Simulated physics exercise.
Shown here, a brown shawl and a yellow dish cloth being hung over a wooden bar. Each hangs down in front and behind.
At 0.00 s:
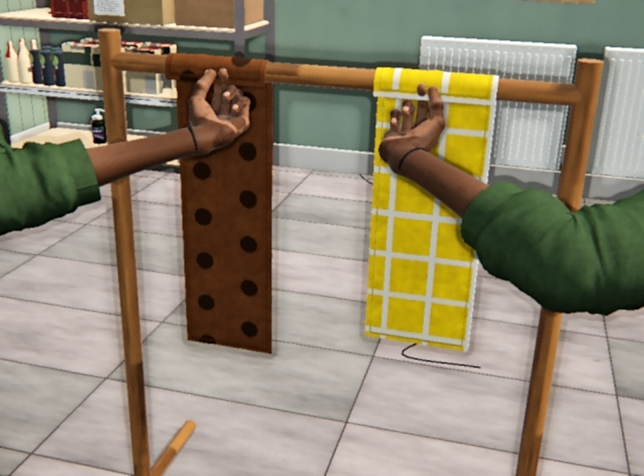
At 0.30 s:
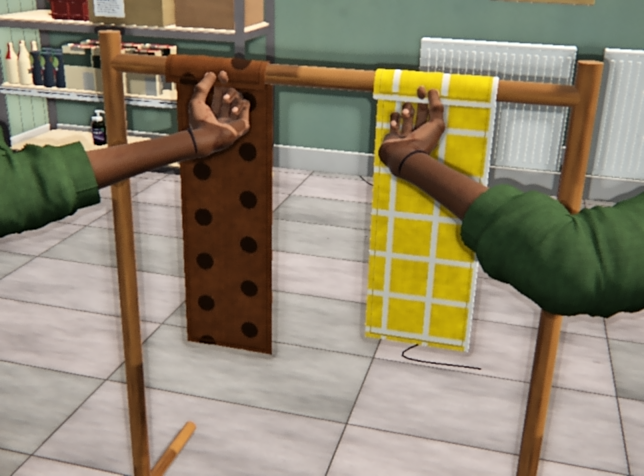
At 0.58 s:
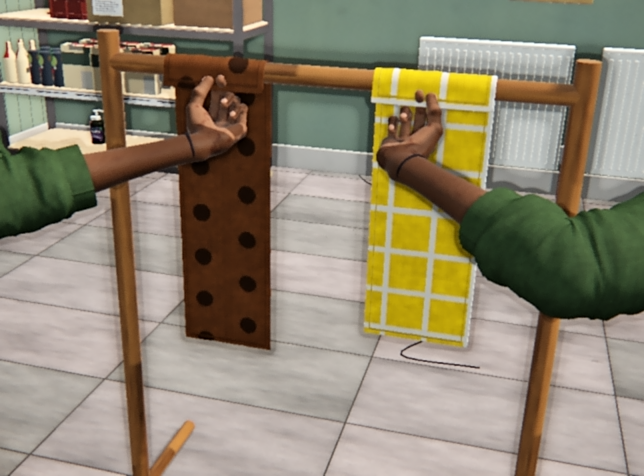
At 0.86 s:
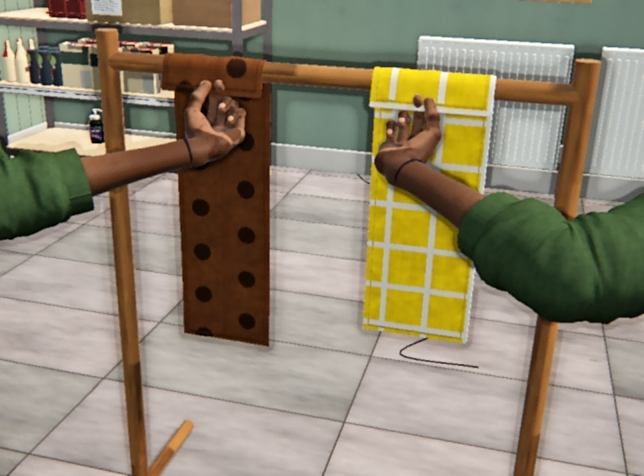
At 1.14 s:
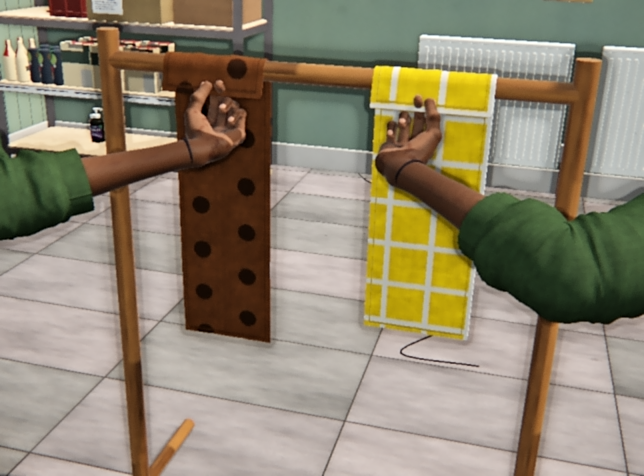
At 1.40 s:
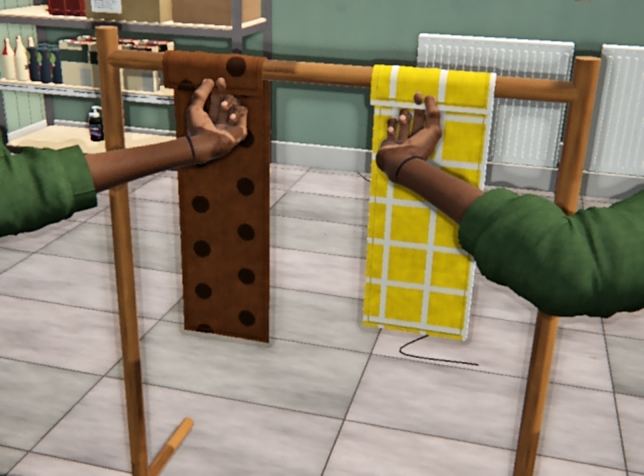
In a tiled room with shelves and radiators, a brown dotted cloth and a yellow checked cloth hang over a wooden bar, with green-sleeved arms reaching toward them. The hands stay nearly still as both long back ends rise slightly and the short front flaps lengthen a little, then barely change.
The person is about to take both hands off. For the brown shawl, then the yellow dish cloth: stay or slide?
Outcome: The brown shawl slips to the floor, the yellow dish cloth is pulled off by its long side.
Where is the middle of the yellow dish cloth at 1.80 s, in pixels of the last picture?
Around (410, 386).
After 1.80 s, shawl clear of the rail and dropping near (228, 379); dish cloth clear of the rail and dropping near (410, 386).
After 2.02 s, shawl in a heap on the floor; dish cloth in a heap on the floor.
At rest, shawl in a heap on the floor; dish cloth in a heap on the floor. The brown shawl is pulled off by its long side and the yellow dish cloth slides off.
